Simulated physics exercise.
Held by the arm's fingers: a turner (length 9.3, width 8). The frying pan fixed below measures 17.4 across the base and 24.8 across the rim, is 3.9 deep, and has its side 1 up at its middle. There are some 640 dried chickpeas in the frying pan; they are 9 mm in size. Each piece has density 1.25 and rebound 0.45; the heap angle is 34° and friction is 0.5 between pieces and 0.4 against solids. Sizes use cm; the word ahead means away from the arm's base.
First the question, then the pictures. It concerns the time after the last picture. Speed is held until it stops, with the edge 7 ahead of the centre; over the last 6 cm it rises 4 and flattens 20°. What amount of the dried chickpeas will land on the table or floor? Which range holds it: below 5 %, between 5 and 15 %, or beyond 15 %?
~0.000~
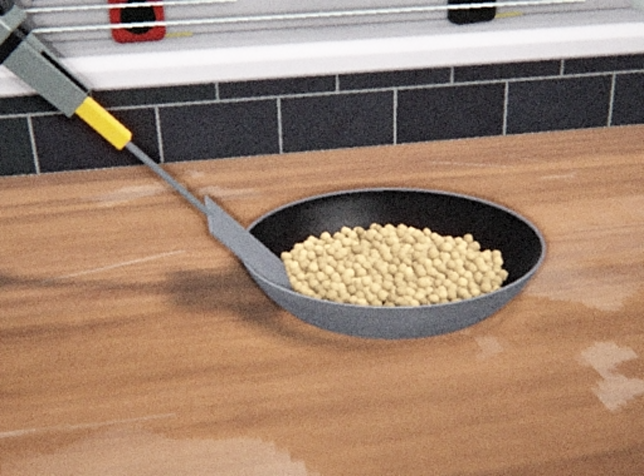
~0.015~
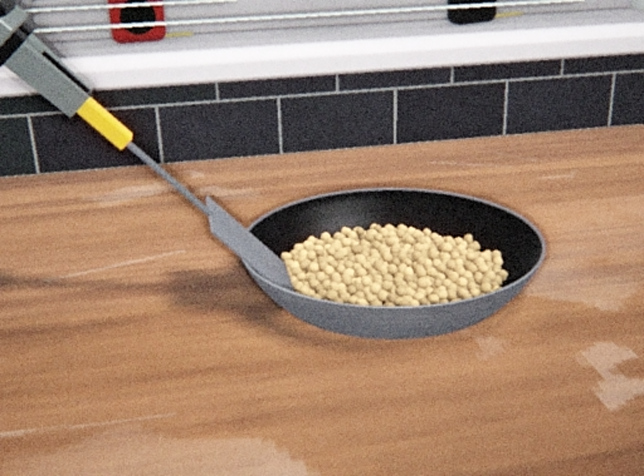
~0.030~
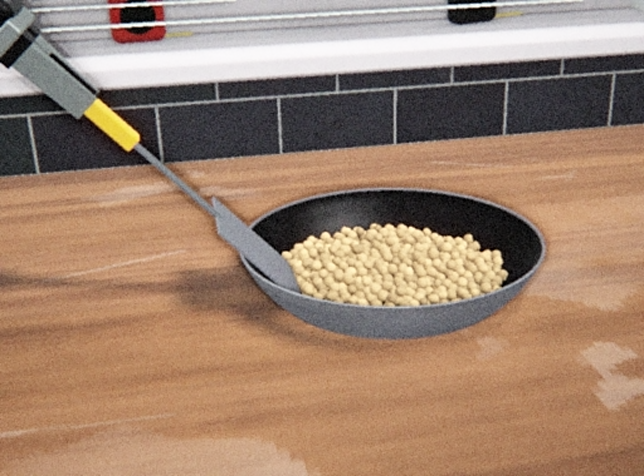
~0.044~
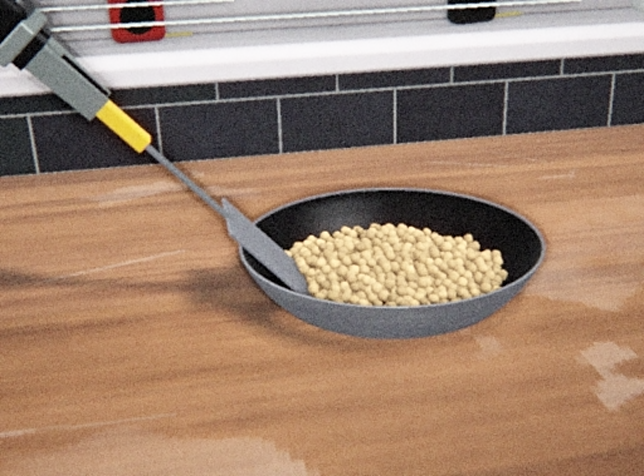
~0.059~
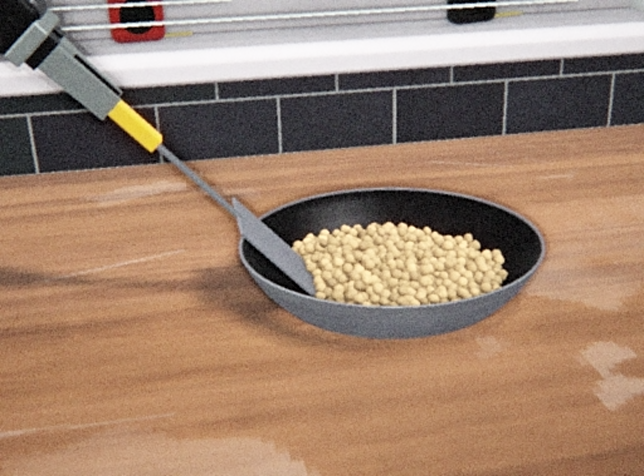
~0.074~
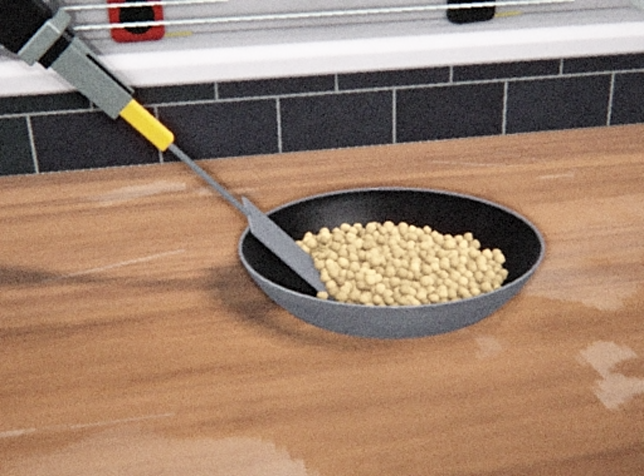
The range below 5 %.
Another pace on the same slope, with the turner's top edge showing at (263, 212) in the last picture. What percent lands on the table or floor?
That share would be some 5 percent.
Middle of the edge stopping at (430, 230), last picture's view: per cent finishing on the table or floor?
About 0 per cent.
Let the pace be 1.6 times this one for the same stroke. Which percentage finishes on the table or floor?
Something close to 10 per cent ends up on the table or floor.
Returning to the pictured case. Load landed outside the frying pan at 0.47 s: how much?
About 0 per cent.
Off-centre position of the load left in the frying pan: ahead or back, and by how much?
Roughly 4.0 cm ahead.
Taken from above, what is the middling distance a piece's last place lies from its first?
The value is roughly 3 cm.
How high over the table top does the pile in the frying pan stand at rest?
Height at rest: Roughly 4.5 cm.
By 0.15 s, sloping 48°, highest piece 3 above the table; 644 in the frying pan.
By 0.23 s, sloping 39°, highest piece 4 above the table; 644 in the frying pan.
By 0.47 s, sloping 28°, highest piece 4 above the table; 638 in the frying pan, 5 on the table or floor, 1 on the blade or in flight.
By 1.52 s, sloping 28°, highest piece 4 above the table; 638 in the frying pan, 6 on the table or floor.
Final count, 638 in the frying pan, 6 on the table or floor. That is 1 % on the table or floor.
